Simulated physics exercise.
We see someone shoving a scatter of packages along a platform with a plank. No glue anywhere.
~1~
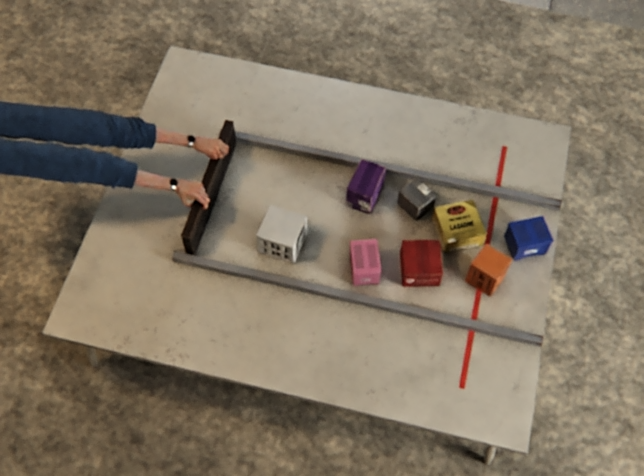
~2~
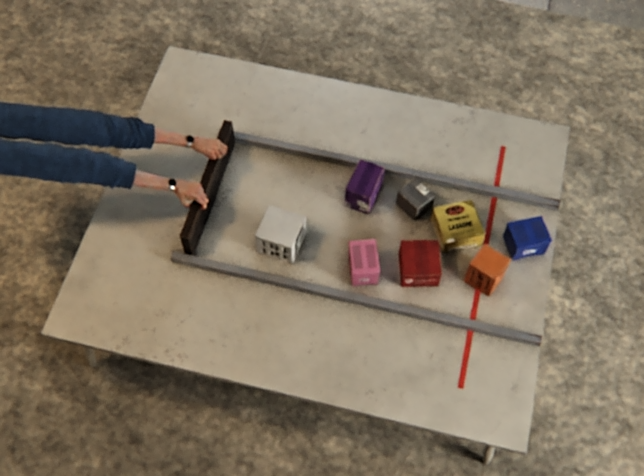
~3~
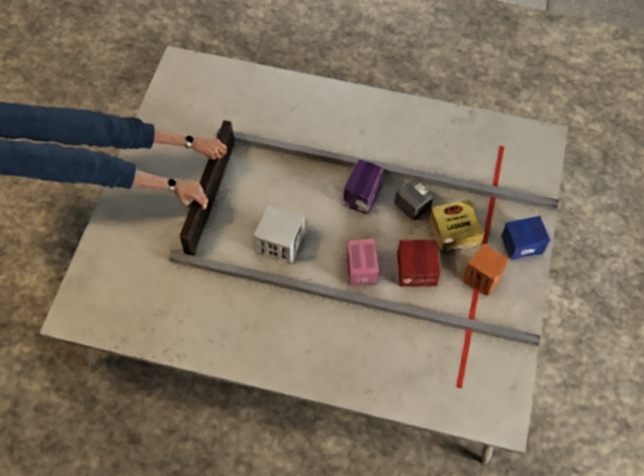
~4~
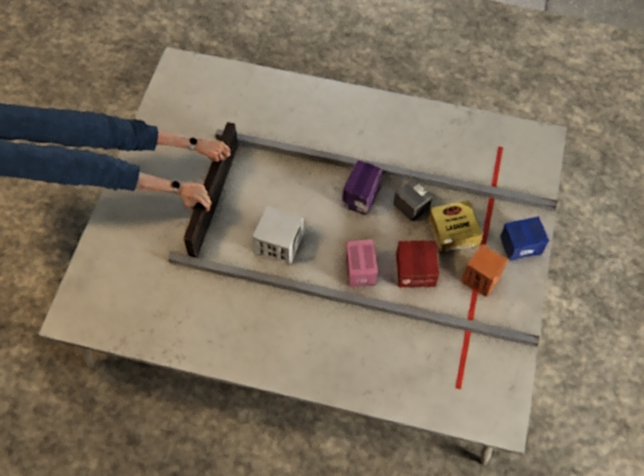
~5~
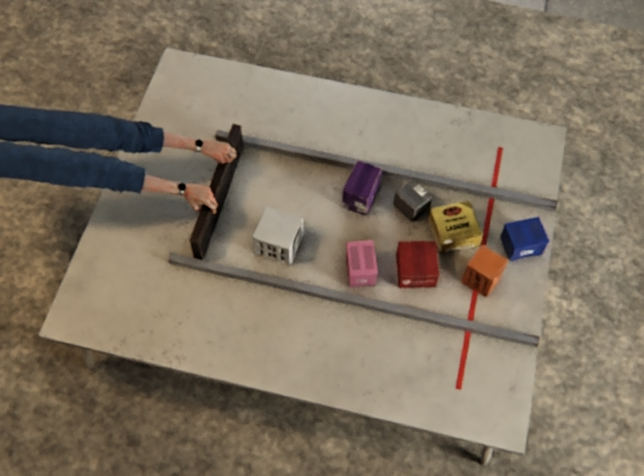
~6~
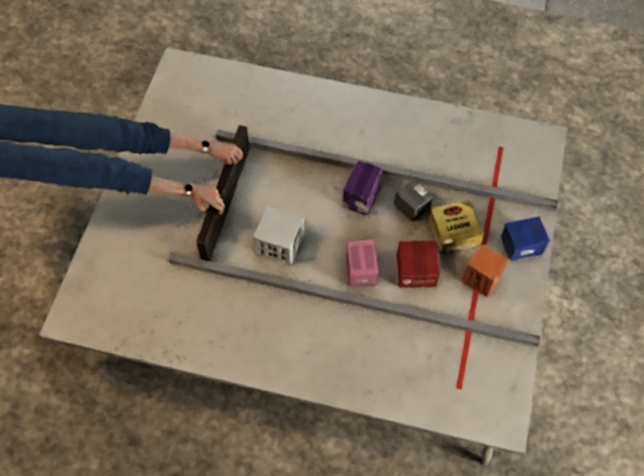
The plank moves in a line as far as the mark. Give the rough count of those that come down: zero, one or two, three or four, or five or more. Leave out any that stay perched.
In the end the number that fall off is three or four.
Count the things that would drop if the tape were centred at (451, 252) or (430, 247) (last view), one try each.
In that order 1 and 0.
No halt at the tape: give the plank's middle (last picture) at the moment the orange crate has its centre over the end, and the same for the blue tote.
For the orange crate at (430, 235), for the blue tote at (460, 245).
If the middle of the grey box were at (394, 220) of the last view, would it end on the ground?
Then it is kept.
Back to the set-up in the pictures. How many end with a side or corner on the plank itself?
That makes 2.
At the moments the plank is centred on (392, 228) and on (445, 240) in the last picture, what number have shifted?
7 and 8.
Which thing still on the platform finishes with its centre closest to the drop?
That is the pink tote.
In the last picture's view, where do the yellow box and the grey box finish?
The yellow box stops around (532, 255); the grey box around (532, 217).
Early on, none off yet; blue tote at rest near (525, 239); orange crate at rest near (485, 271); yellow box at rest near (455, 227).
A while later, none off yet; blue tote travelled a little near (530, 240); orange crate travelled well along near (551, 285); yellow box travelled about its own width near (487, 243).
Finally, the number that fall off is three or four; lost, red box, orange crate and blue tote.
